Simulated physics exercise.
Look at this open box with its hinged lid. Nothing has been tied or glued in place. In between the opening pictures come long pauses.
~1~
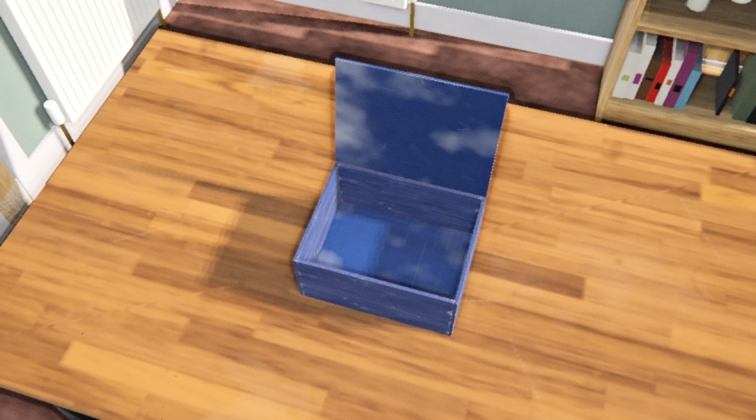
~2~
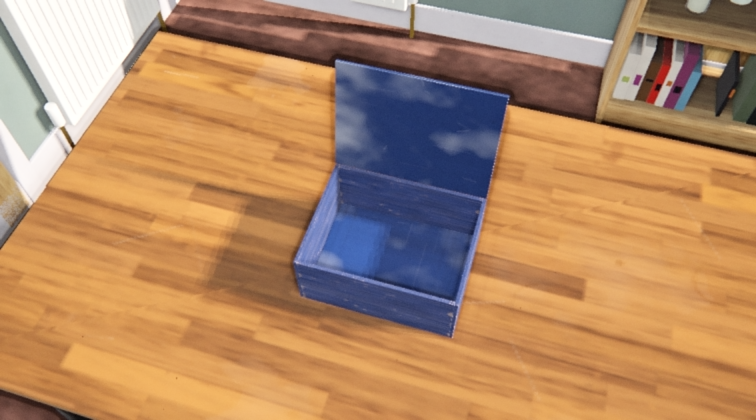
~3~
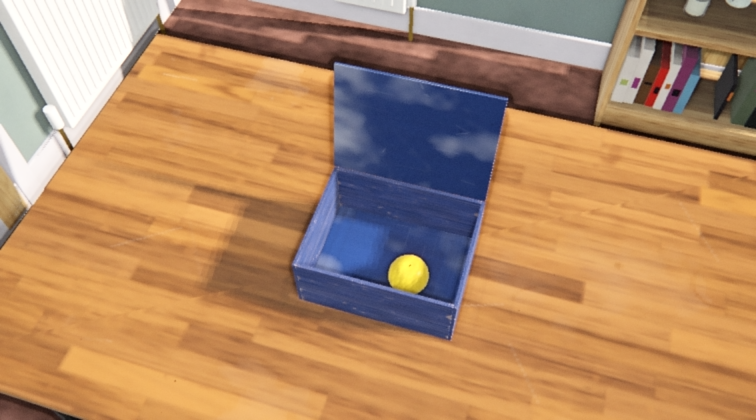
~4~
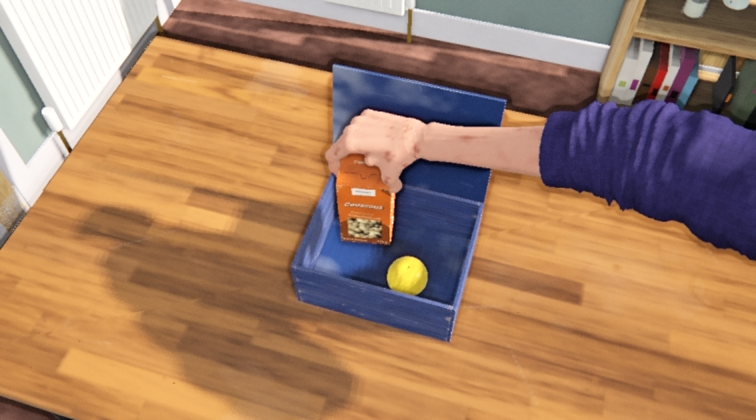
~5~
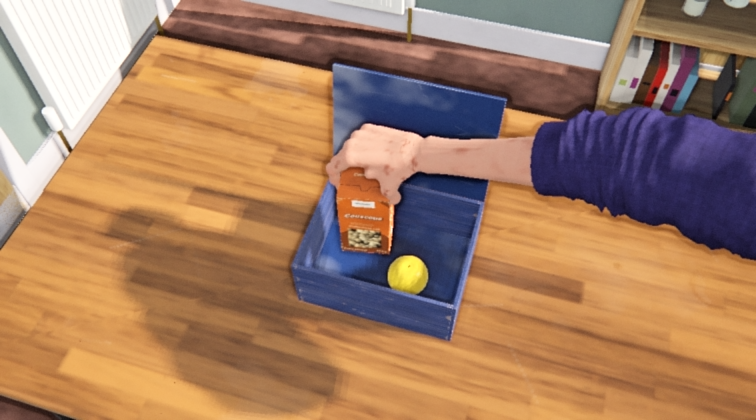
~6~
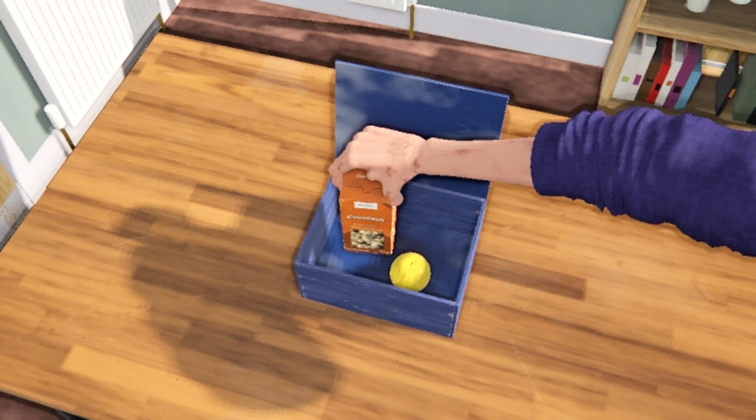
A round yellow object appears in the front right of an empty, open blue box, then a hand in a dark blue sleeve, reaching from the right, lowers an orange carton slightly into the back left. The box stands on a wooden surface seen from above at an angle, its lid raised behind. A white radiator is at upper left, a bookshelf at upper right, and the view barely shifts.
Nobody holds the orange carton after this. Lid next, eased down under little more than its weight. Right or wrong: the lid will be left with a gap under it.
Right.
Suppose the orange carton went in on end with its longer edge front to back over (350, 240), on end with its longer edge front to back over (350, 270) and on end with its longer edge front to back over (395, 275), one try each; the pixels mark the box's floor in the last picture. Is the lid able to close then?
The lid won't shut the first time, won't shut the second time and does shut the third time.
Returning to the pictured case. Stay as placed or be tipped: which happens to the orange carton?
Observation: It keeps the set orientation.
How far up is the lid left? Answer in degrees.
It comes to about 30°.
Then, 0.30 s later than the last frame, orange carton tilted by 20° near (348, 229).
Then, 1.00 s later than the last frame, lid starting down; orange carton moved about its own width near (363, 240); yellow apple moved a little.
Then, 1.40 s later than the last frame, lid 70° above the rim; orange carton moved about its own width near (363, 240); yellow apple moved a little.
Then, 1.70 s later than the last frame, lid 44° above the rim; orange carton moved about its own width near (363, 240); yellow apple moved a little.
When it is over, lid 29° above the rim; moved from the start, orange carton; yellow apple as before. End places, in pixels of the last picture, orange carton near (363, 240).
